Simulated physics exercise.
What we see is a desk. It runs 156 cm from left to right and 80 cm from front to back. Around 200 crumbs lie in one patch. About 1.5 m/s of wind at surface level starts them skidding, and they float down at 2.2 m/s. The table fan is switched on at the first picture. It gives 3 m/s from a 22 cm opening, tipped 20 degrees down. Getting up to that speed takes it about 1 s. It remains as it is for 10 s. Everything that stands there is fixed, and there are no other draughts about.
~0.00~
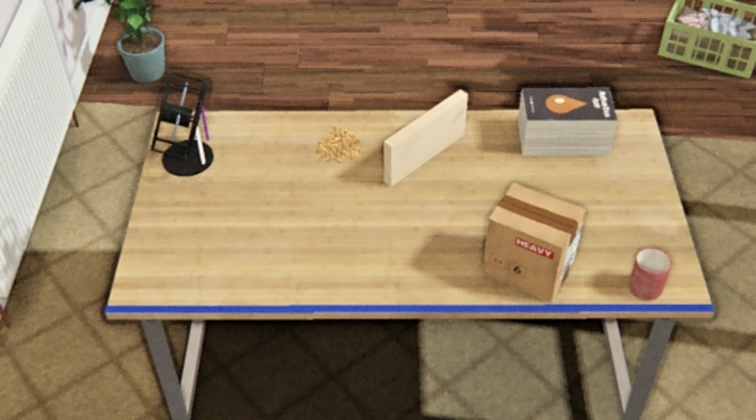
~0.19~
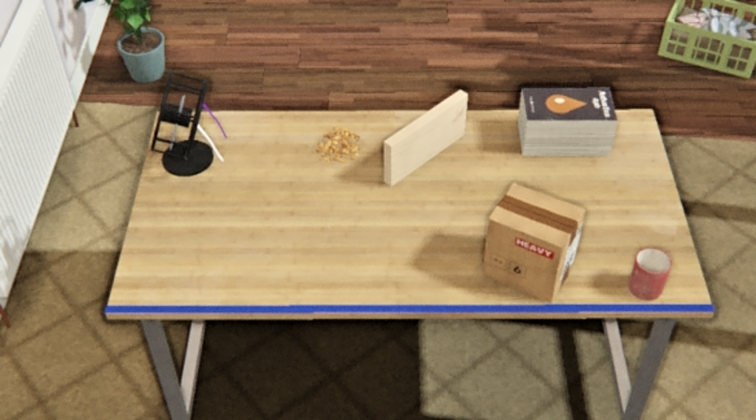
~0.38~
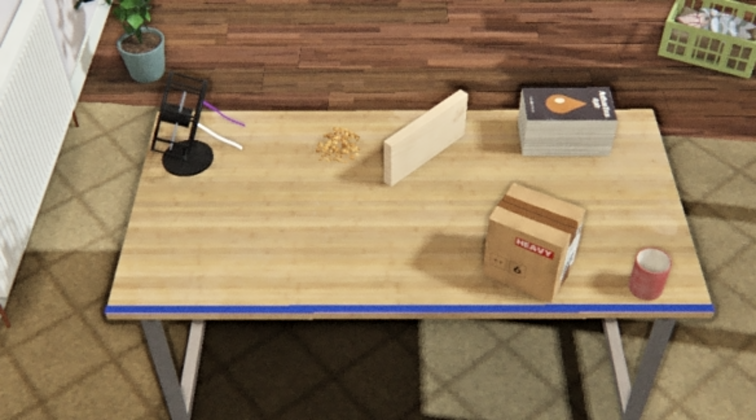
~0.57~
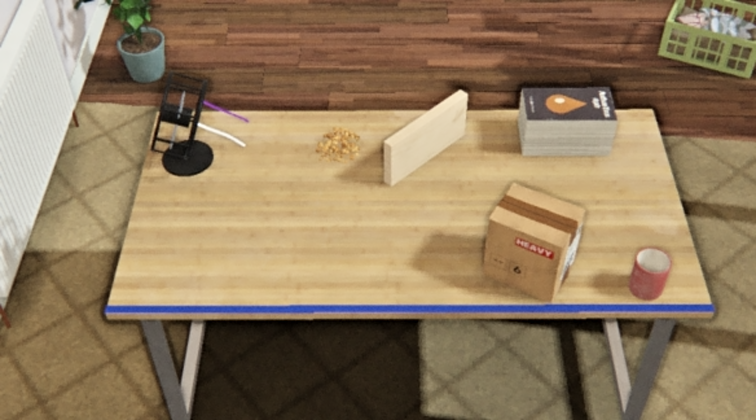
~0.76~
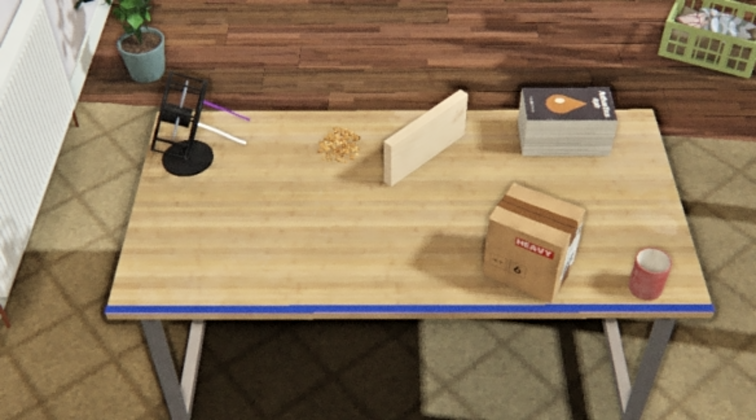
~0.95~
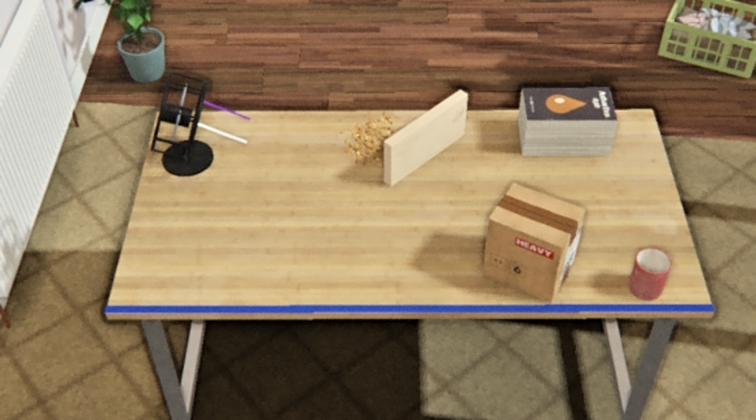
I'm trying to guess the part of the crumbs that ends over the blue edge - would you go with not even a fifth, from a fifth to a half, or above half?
I would go with not even a fifth.
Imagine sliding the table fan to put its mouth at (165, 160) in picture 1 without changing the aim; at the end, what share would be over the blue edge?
Around 0 per cent would end up there.
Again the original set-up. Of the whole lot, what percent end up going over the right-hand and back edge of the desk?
0 % right-hand and 100 % back.
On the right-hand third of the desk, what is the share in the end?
Roughly 0 %.
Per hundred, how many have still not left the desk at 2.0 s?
Close to 5 in a hundred are still there at that time.
After 2.0 s the count stands so, 0 % are over the blue edge.
After 3.2 s the count stands so, 0 % are over the blue edge.
After 5.5 s the count stands so, 0 % are over the blue edge.
After 10.0 s, at the end, 0 % are over the blue edge.
